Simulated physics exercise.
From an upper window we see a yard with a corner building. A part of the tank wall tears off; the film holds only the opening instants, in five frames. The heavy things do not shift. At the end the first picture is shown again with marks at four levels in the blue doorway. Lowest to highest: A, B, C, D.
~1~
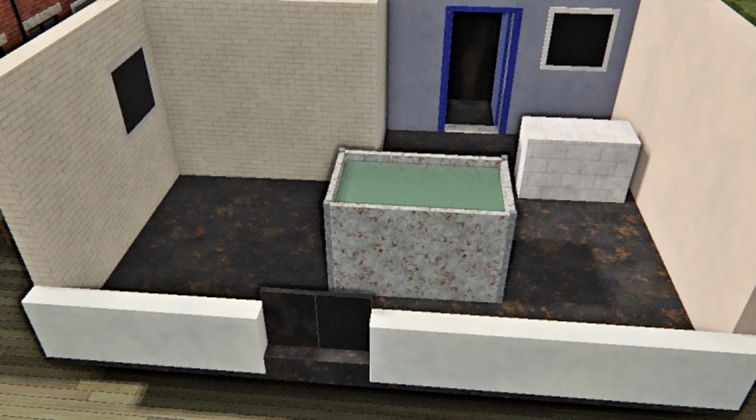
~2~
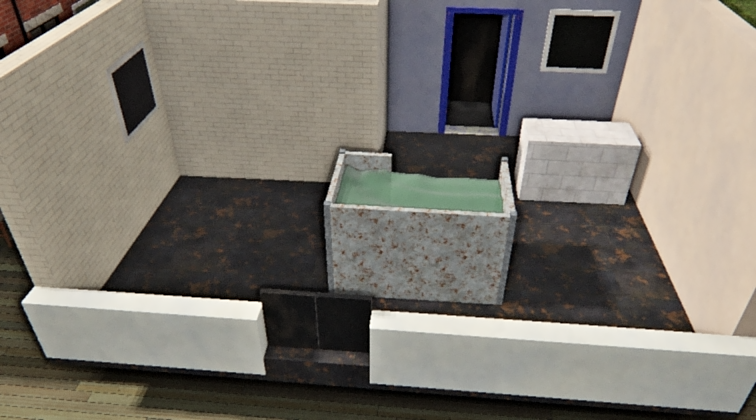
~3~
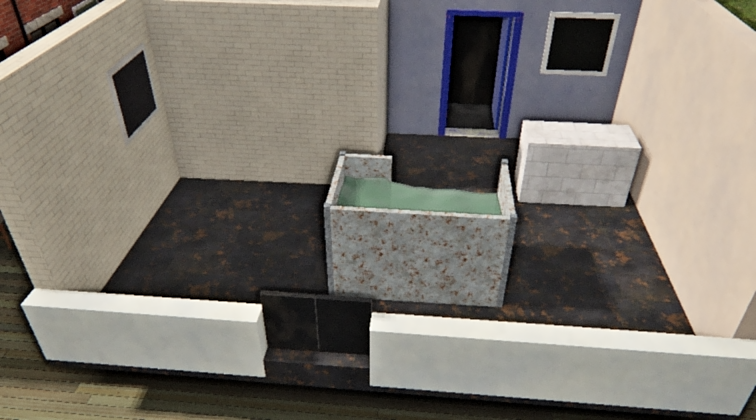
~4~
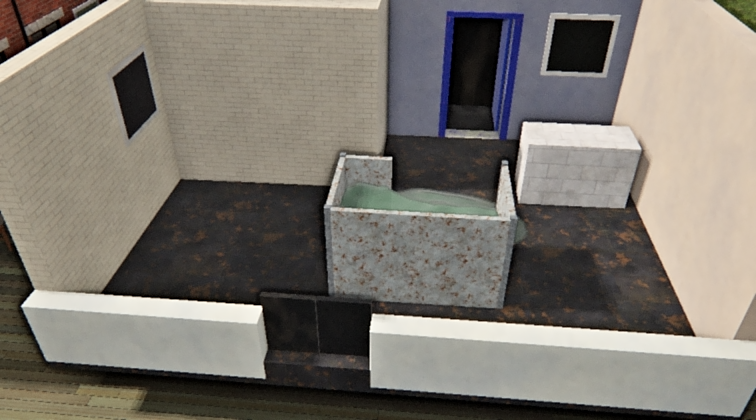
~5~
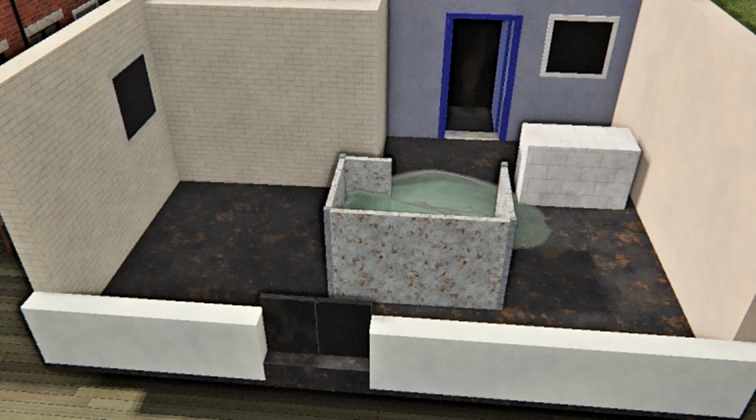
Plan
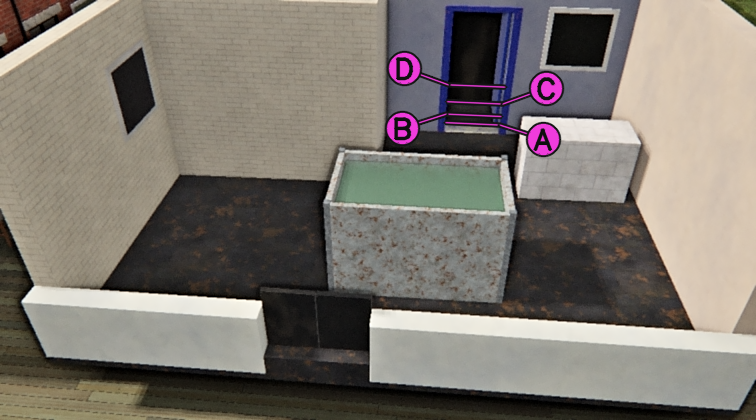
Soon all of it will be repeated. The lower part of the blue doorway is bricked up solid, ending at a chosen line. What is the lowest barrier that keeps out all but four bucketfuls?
C.
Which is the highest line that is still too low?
B it is.
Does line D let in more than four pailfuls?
No.
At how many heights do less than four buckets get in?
Two of them.
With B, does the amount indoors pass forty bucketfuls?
No, it does not.
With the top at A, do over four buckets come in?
Yes, it does.
On the marked copy, A at (472, 123); B at (473, 115); C at (474, 102); D at (476, 86); from the bottom up A, B, C, D.
With A, dozens of bucketfuls pour in.
With B, about 12 bucketfuls get in.
With C, a splash gets over, under a bucket.
With D, nothing gets over.
